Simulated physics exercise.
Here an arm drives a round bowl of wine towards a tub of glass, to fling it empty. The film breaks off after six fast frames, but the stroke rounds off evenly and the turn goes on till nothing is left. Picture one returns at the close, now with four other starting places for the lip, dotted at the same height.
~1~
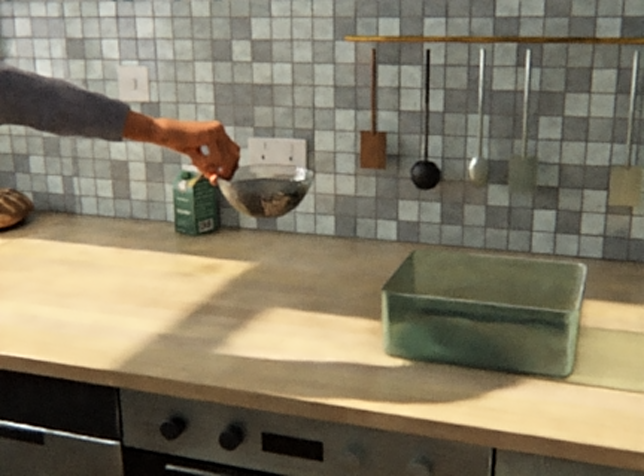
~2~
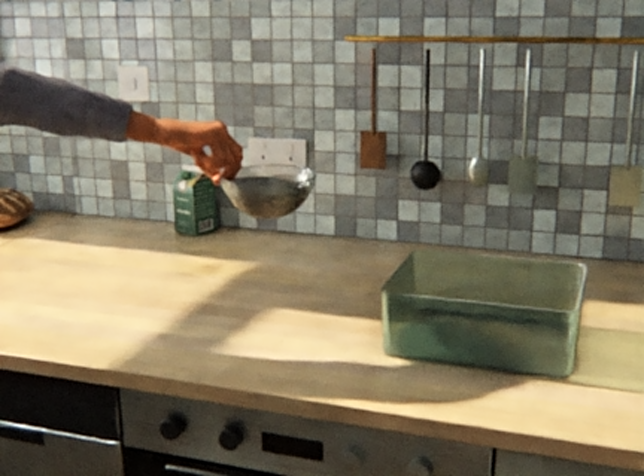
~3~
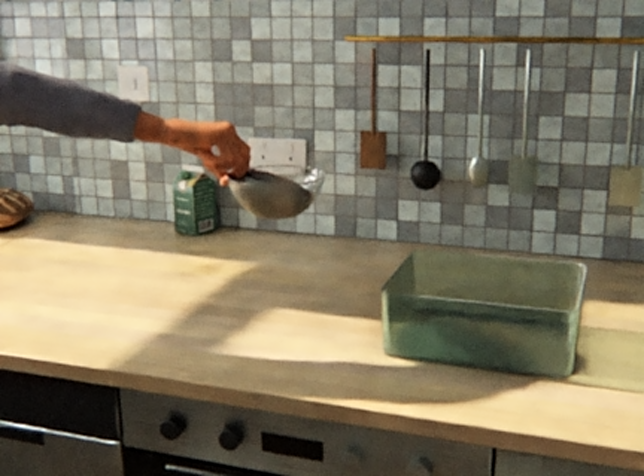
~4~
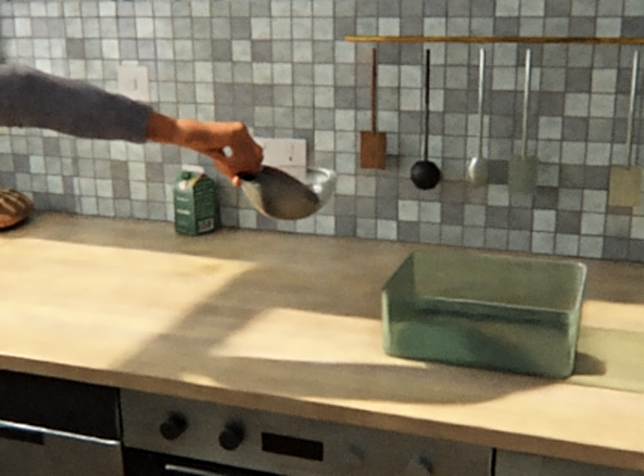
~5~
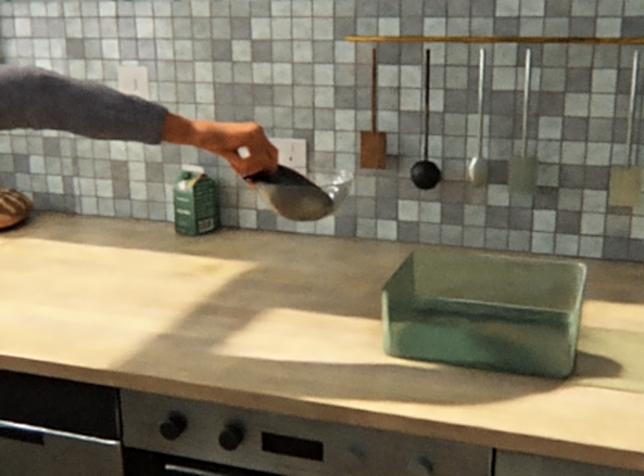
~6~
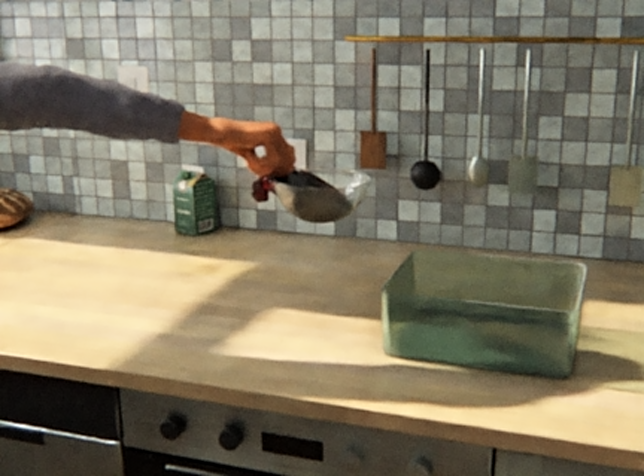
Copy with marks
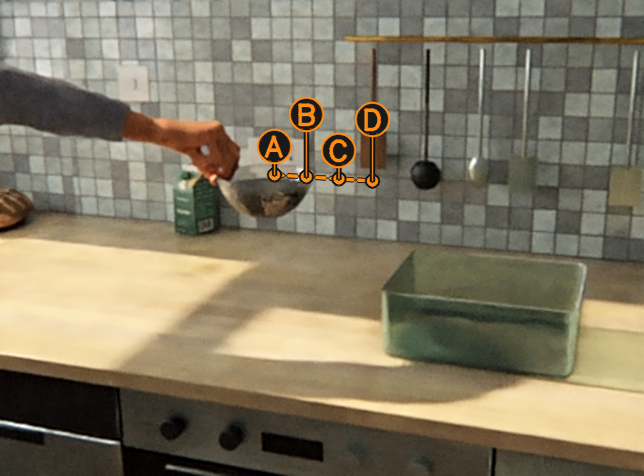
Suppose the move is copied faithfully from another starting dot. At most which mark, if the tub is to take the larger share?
I would pick spot A.
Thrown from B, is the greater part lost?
No, that is safe.
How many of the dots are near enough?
All four.
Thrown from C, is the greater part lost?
No, not at all.
In orange, A at (274, 174); B at (306, 176); C at (338, 178); D at (372, 181).
With A, about 64 % lands in the tub, 32 % falls short and 3 % goes beside or beyond.
With B, about 78 % lands in the tub, 16 % falls short and 6 % goes beside or beyond.
With C, about 85 % lands in the tub, 12 % falls short and 3 % goes beside or beyond.
With D, about 76 % lands in the tub, 12 % falls short and 12 % goes beside or beyond.
